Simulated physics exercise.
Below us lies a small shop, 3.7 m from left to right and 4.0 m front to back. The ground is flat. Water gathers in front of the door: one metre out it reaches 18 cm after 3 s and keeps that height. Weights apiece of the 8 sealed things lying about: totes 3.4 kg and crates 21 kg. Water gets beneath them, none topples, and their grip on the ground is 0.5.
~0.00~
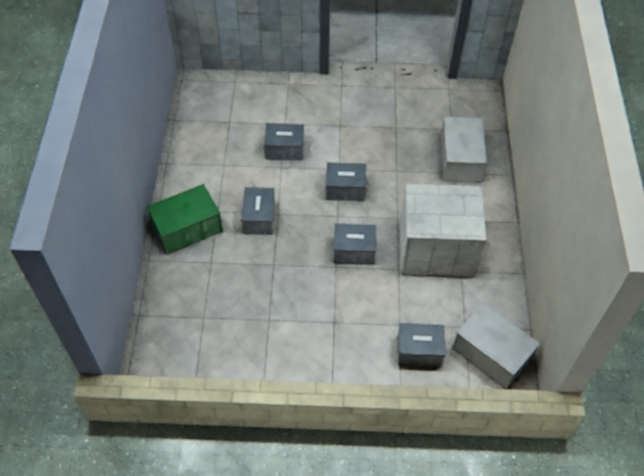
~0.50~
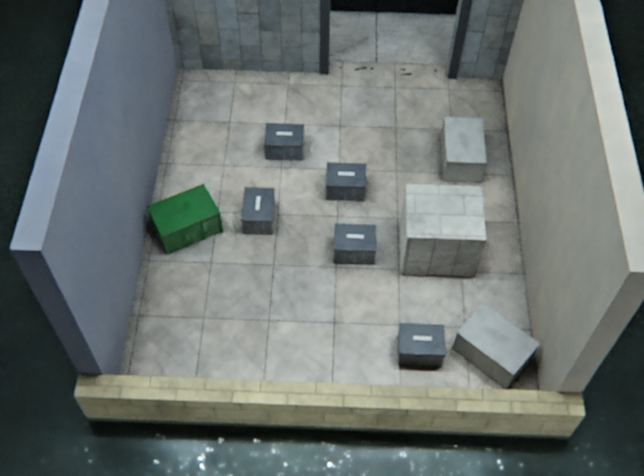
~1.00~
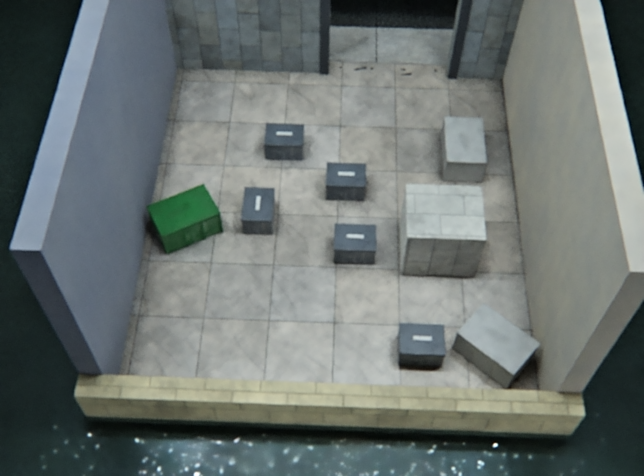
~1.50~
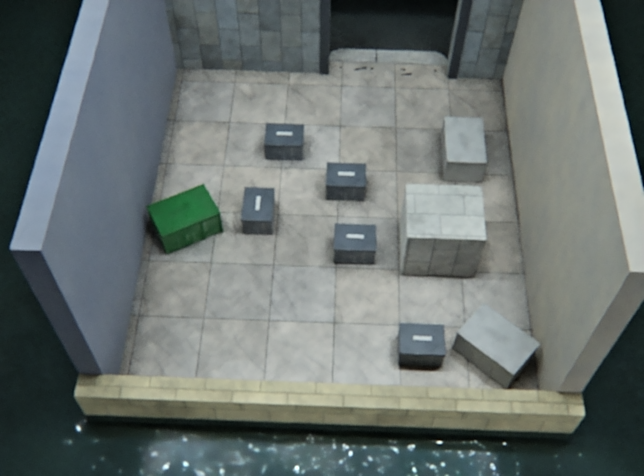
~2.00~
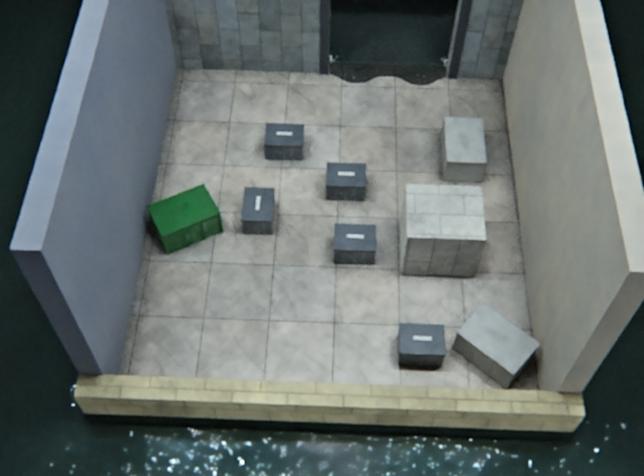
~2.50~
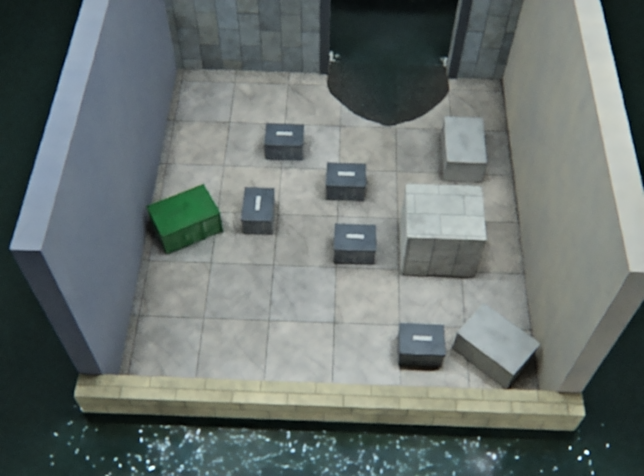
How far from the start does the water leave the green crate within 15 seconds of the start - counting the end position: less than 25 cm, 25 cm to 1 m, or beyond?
Green crate travels far.
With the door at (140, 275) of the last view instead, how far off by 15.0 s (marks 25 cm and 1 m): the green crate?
Then the green crate travels far.
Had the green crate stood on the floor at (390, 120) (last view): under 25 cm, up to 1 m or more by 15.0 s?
It gets carried off.
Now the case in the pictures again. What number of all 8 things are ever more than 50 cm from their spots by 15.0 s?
8 of them.
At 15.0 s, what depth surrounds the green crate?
Roughly 9 cm.
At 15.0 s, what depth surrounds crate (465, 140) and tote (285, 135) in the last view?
Roughly 12 and 13 cm.
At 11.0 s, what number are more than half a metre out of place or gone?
By then 7.
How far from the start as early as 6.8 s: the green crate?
About 0 cm.
After 3.5 s the green crate is near (183, 209), 0.0 m from its start, aground; 0 afloat.
After 6.8 s the green crate is near (183, 209), 0.0 m from its start, aground; 2 afloat.
After 11.0 s the green crate is near (211, 140), 0.9 m from its start, aground; 6 afloat.
After 15.0 s the green crate is near (248, 91), 1.6 m from its start, afloat; 8 afloat.
